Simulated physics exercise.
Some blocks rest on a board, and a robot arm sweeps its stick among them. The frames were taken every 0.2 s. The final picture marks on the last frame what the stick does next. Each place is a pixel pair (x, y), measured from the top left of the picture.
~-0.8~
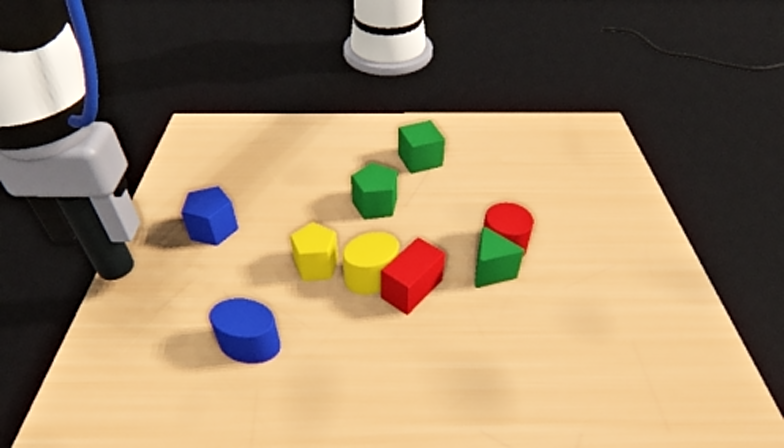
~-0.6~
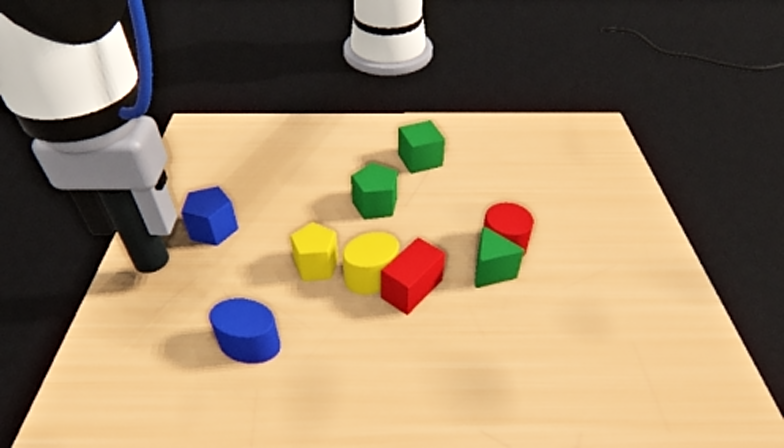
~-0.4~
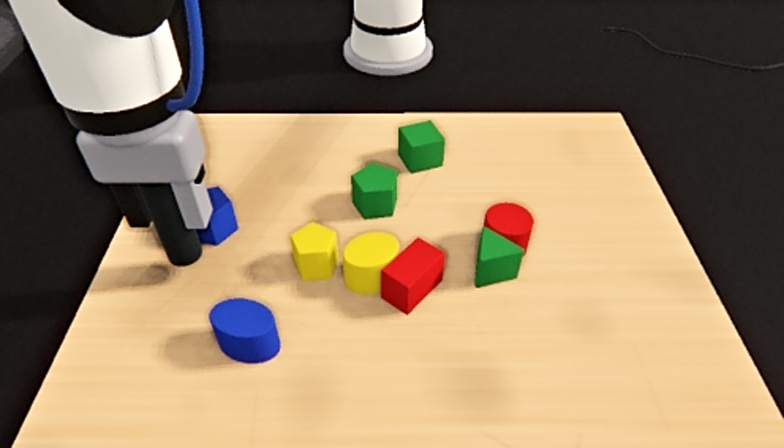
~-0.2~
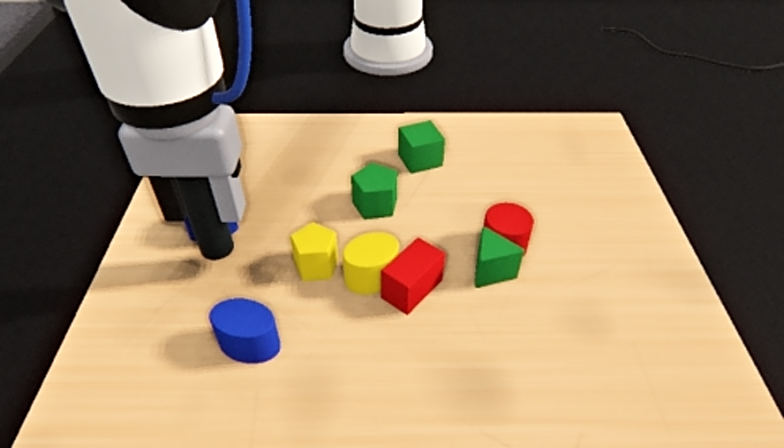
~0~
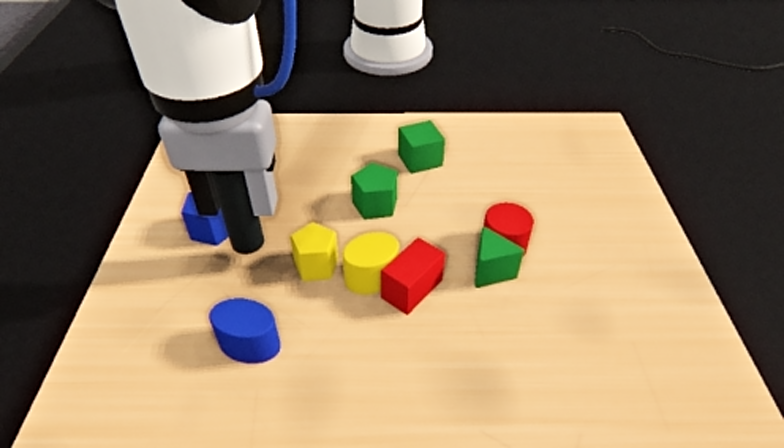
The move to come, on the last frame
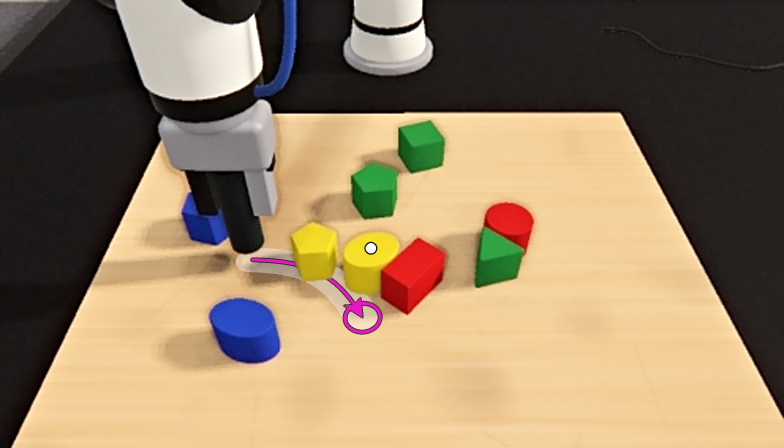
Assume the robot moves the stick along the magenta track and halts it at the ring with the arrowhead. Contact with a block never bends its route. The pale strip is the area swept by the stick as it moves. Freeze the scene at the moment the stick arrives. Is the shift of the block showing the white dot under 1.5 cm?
Final answer: No.
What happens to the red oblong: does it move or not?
It travels a centimetre or more.
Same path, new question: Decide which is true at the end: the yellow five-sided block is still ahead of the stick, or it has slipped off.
Most likely the yellow five-sided block slides off.
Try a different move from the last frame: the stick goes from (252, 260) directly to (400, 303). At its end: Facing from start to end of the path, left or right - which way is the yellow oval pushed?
Left-hand side.
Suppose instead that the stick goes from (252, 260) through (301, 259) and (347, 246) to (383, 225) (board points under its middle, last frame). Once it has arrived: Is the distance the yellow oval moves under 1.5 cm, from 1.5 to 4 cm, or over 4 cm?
It falls in the 1.5 to 4 cm band.
The line goes from (252, 260) via (298, 265) and (336, 284), ending at (363, 317); the dot is on the yellow oval.
The first path, step by step. One third of the way, stick at (297, 249); yellow five-sided block at (333, 241), turned 15° clockwise; yellow oval at (375, 250).
Two thirds of the way, stick at (336, 269); yellow five-sided block at (370, 247); yellow oval at (415, 256); red oblong at (454, 271).
At the end, stick at (362, 301); blue five-sided block unmoved; yellow five-sided block at (374, 247); yellow oval at (421, 255); red oblong at (458, 273).
